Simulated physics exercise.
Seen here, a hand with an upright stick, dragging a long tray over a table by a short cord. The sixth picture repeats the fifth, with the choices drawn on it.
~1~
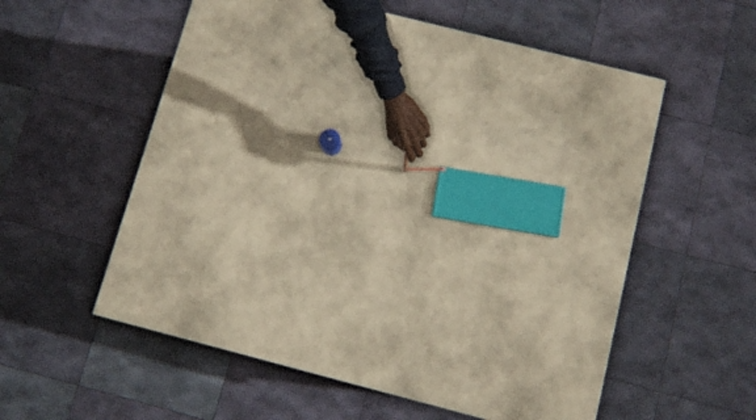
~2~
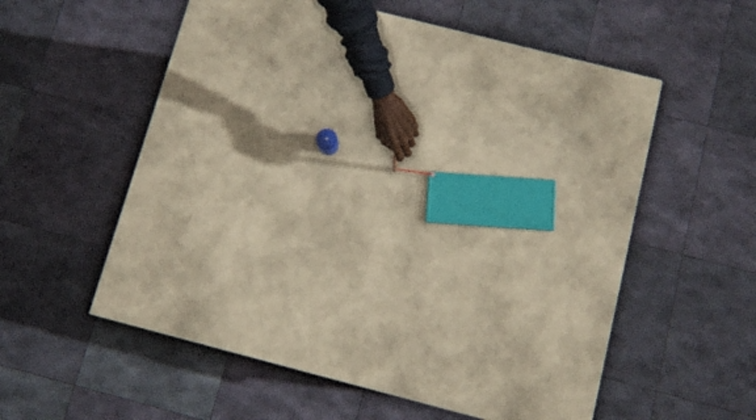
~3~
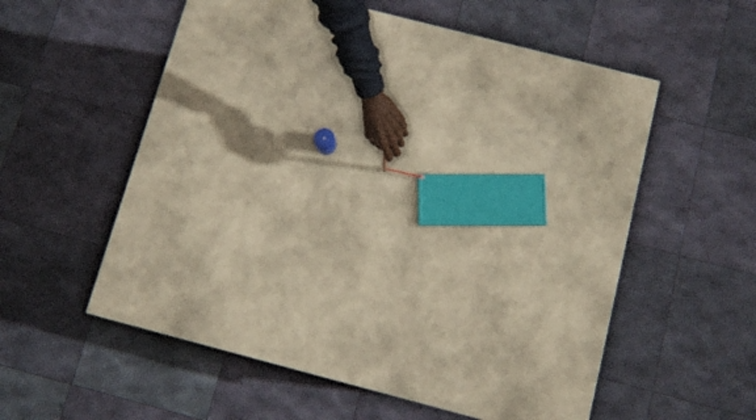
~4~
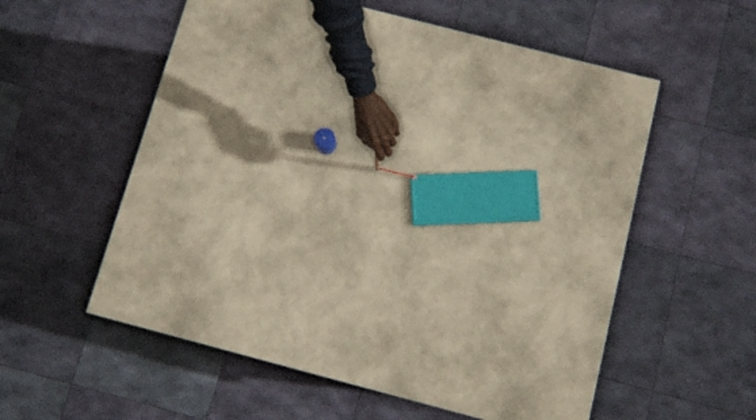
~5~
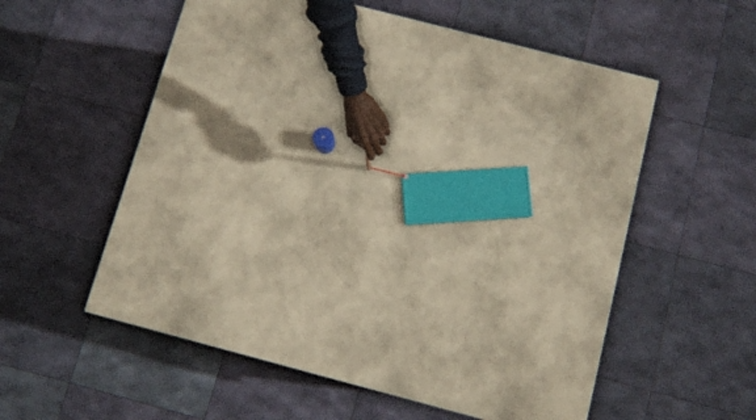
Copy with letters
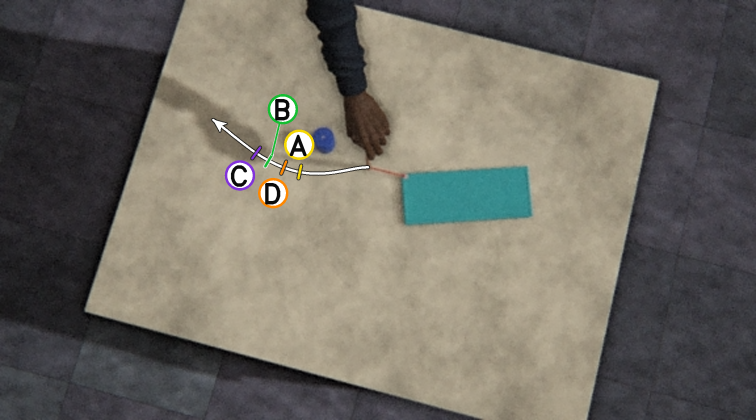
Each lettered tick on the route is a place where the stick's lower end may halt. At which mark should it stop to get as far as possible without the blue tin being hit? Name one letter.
At C, and not beyond.
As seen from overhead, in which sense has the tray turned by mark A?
Anticlockwise.
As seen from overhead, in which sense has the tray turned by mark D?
Anticlockwise.
On the copy, A at (300, 172); B at (269, 161); C at (256, 153); D at (284, 168); the route from (368, 167) via (280, 166) to (213, 120).
On C. First, foot of the stick (328, 174), middle of the tray (429, 189).
Then, foot of the stick (288, 169), middle of the tray (388, 183).
Finally, foot of the stick (257, 153), middle of the tray (355, 176); nothing has been touched.
By contrast, A is safe but short; B is safe but short; D is safe but short.
